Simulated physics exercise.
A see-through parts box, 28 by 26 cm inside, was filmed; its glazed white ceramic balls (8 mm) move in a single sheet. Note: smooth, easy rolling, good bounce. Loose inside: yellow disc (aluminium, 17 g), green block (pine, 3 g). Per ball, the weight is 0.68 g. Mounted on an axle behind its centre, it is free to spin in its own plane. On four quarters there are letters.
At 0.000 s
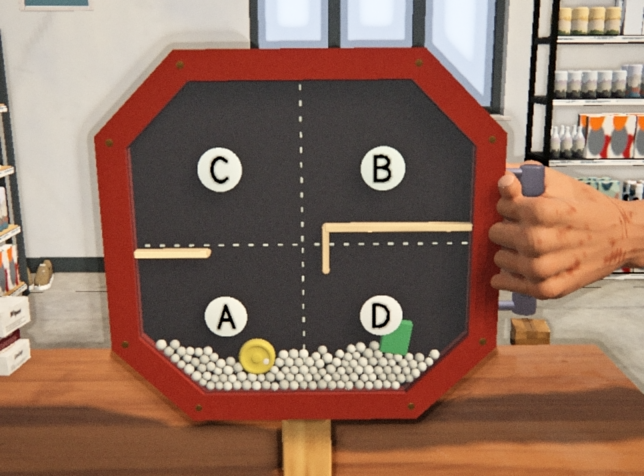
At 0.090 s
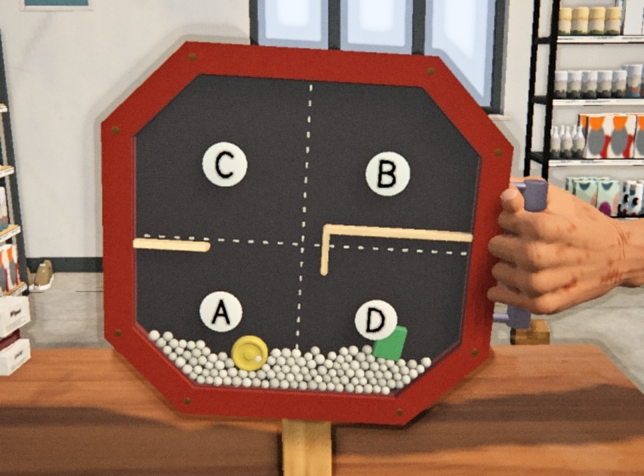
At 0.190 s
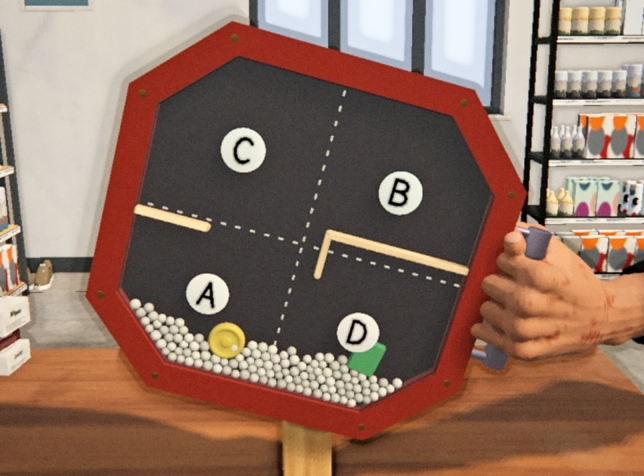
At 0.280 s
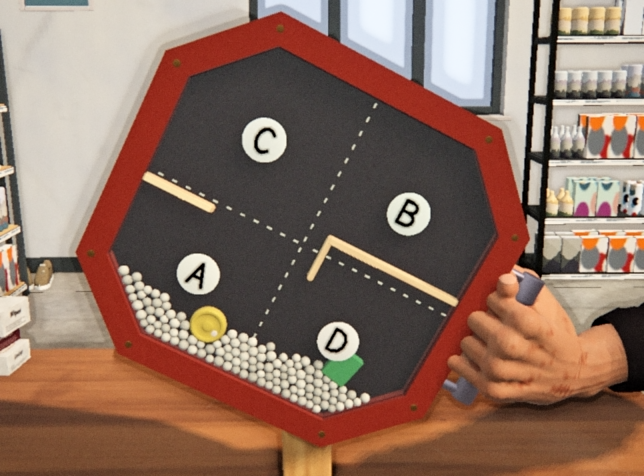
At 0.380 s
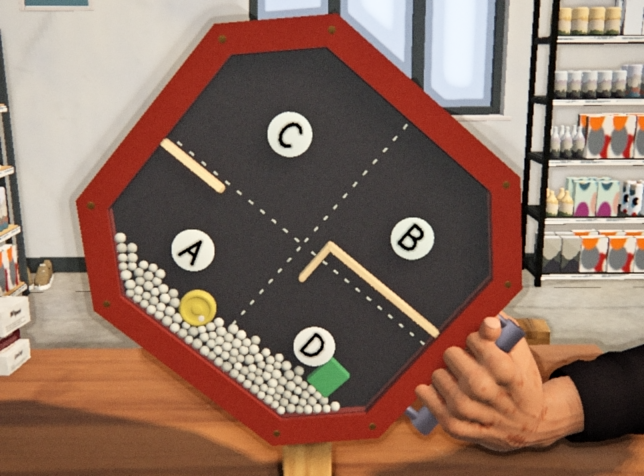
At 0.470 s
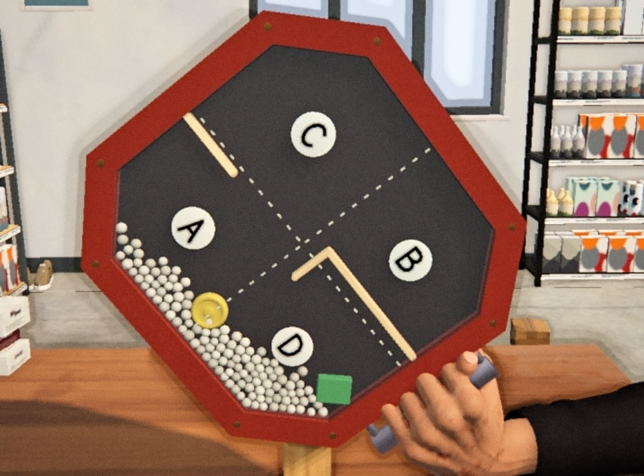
In a shop, a hand turns a red-framed octagonal box clockwise on a wooden counter, and the small white balls inside shift along its lower left edges while a yellow disc and a green block move among them.
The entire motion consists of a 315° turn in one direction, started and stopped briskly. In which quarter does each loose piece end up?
Green block: A; yellow disc: A.
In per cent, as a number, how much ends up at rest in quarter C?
Roughly 15 per cent.
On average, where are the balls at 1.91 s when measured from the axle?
Roughly 1 cm to the right and 1 cm up.
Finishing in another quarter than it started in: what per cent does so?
65 %.
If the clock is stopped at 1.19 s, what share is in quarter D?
Around 95 percent of the load.
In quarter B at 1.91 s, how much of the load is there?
The share there is near 10 %.
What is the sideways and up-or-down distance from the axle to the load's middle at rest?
Left: About 2 cm; below: About 11 cm.
After 1.19 s, it stands 148° clockwise; the balls' middle is 11 cm left of and level with the centre; B 5 %, D 95 %; yellow disc in D; green block in D.
After 1.91 s, it has come round 243° clockwise; the balls' middle is 1 cm right of and 1 cm above the centre; A 25 %, B 10 %, C 15 %, D 50 %; yellow disc in D; green block in D.
After 2.53 s, it has come round 315° clockwise; the balls' middle is 2 cm left of and 11 cm below the centre; A 85 %, C 15 %; yellow disc in A; green block in A.
Settled by 3.0 s, it has come round 315° clockwise; A 85 %, B 0 %, C 15 %, D 0 %; yellow disc in A; green block in A.
